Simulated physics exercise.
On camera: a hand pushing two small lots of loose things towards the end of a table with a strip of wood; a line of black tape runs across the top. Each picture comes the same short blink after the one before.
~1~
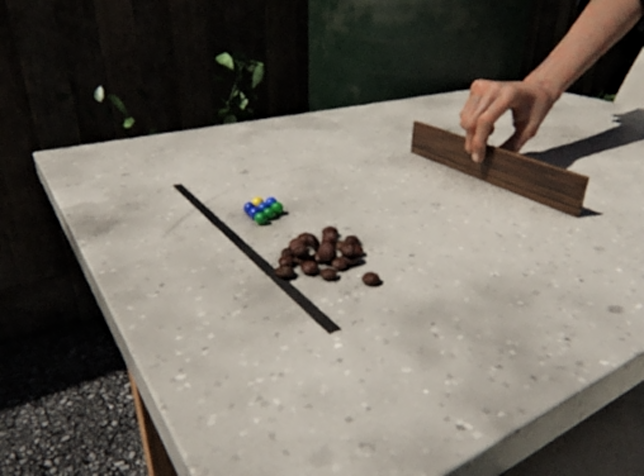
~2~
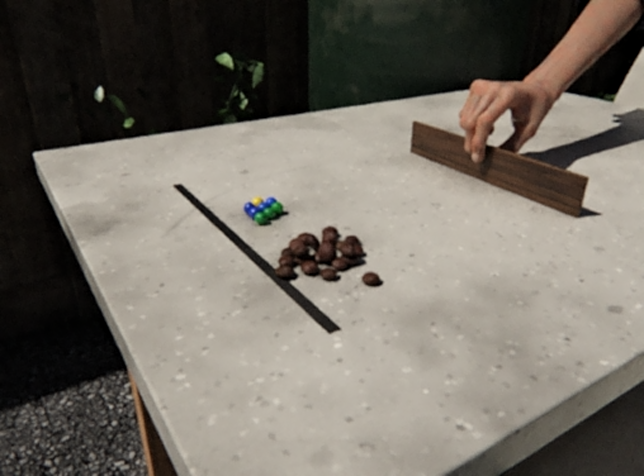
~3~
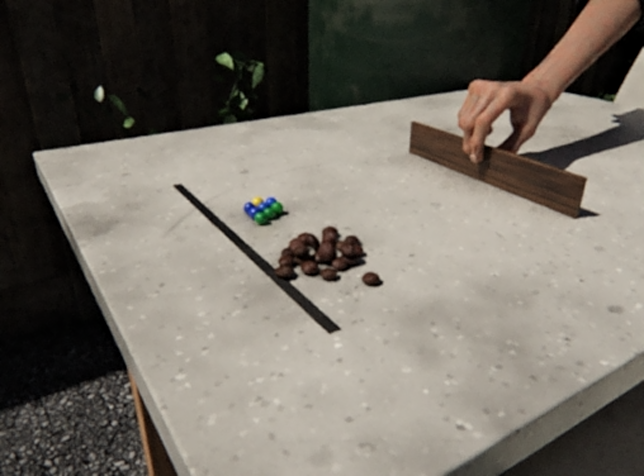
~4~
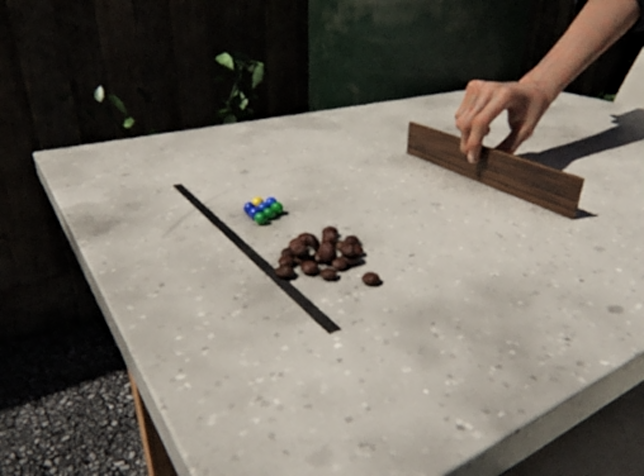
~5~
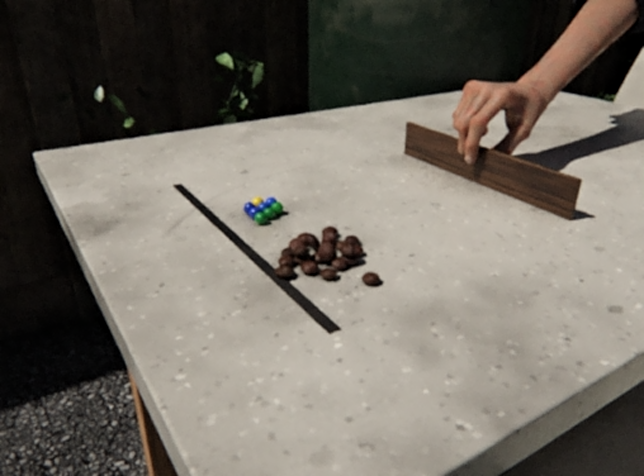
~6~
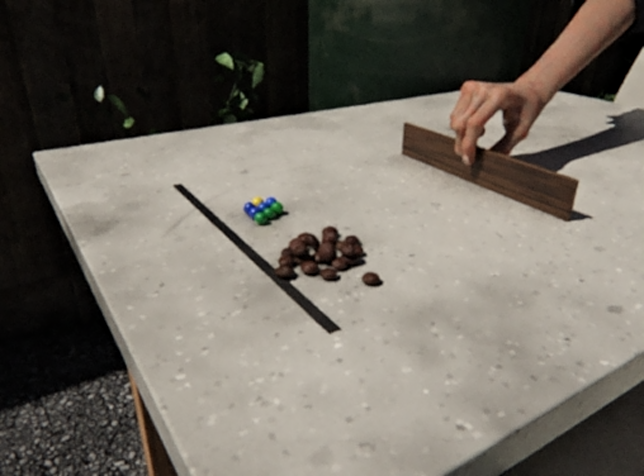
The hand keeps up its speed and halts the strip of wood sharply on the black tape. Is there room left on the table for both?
The nearer portion remains up there; the farther portion remains up there.
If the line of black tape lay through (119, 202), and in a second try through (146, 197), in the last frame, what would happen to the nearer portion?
In the first try it stays on top; in the second it remains up there.
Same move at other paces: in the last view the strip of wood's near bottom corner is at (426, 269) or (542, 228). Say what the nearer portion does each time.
In the first try it partly drops off; in the second it keeps clear of the drop.
Then, 2.08 s later than the last frame, strip of wood still moving, near (370, 170); nearer portion all on the table, its front near (284, 272); farther portion all on the table, its front near (261, 218).
Then, 4.18 s later than the last frame, strip of wood stopped at the black tape; nearer portion all on the table, its front near (219, 294); farther portion all on the table, its front near (201, 231).
Then, 4.46 s later than the last frame, strip of wood stopped at the black tape; nearer portion all on the table, its front near (219, 294); farther portion all on the table, its front near (195, 233).
When it is over, strip of wood stopped at the black tape; nearer portion all on the table, its front near (219, 294); farther portion all on the table, its front near (195, 233).
